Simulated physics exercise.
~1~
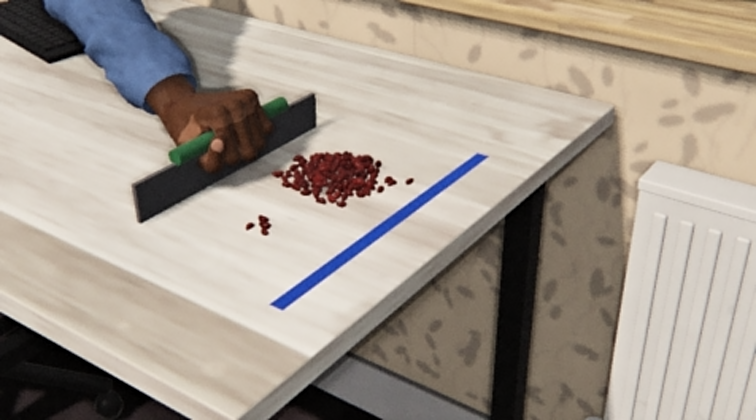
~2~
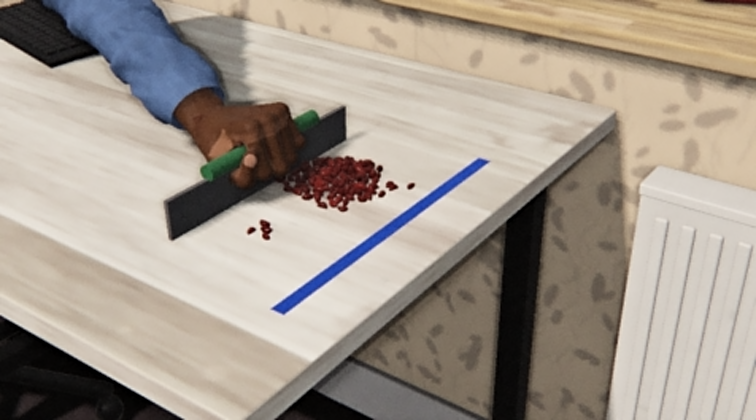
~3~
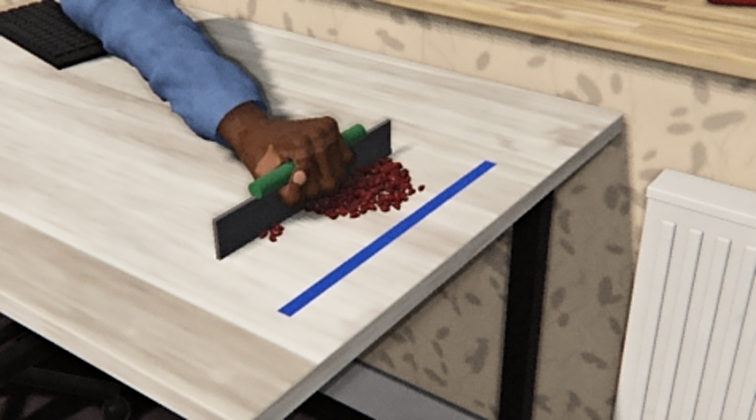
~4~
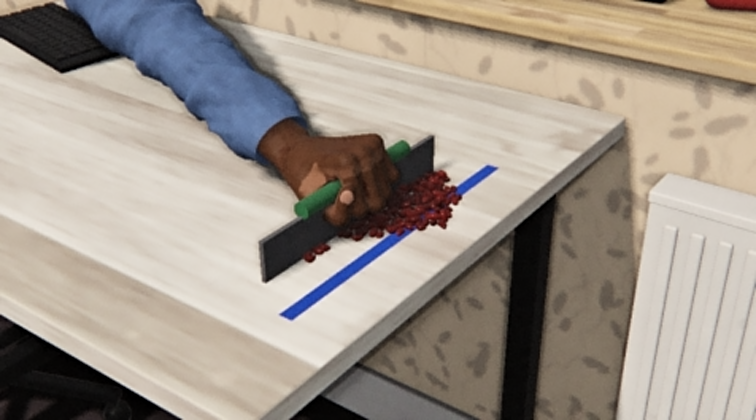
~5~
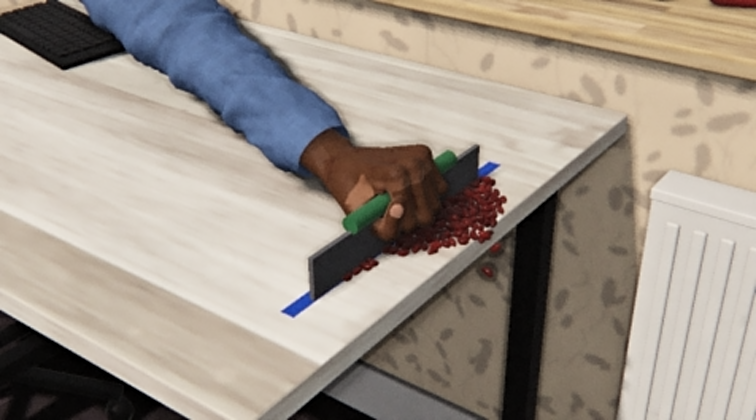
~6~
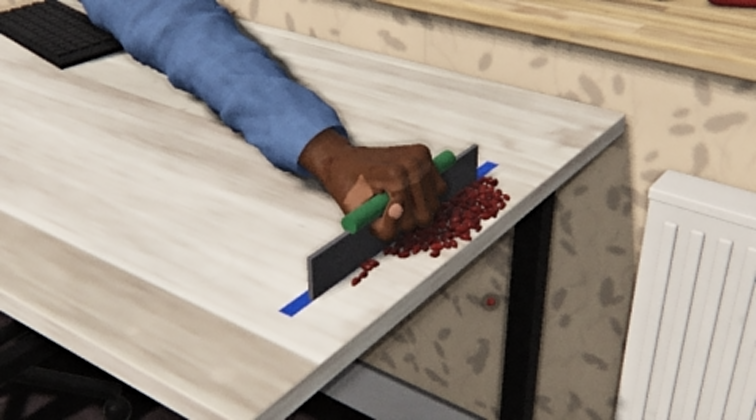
A hand with a green-handled scraper pushes a small front cluster and a larger back pile of dark red pieces rightward across a pale table, stopping at the blue tape, with the front batch still on top and a few back pieces dropping over the edge.
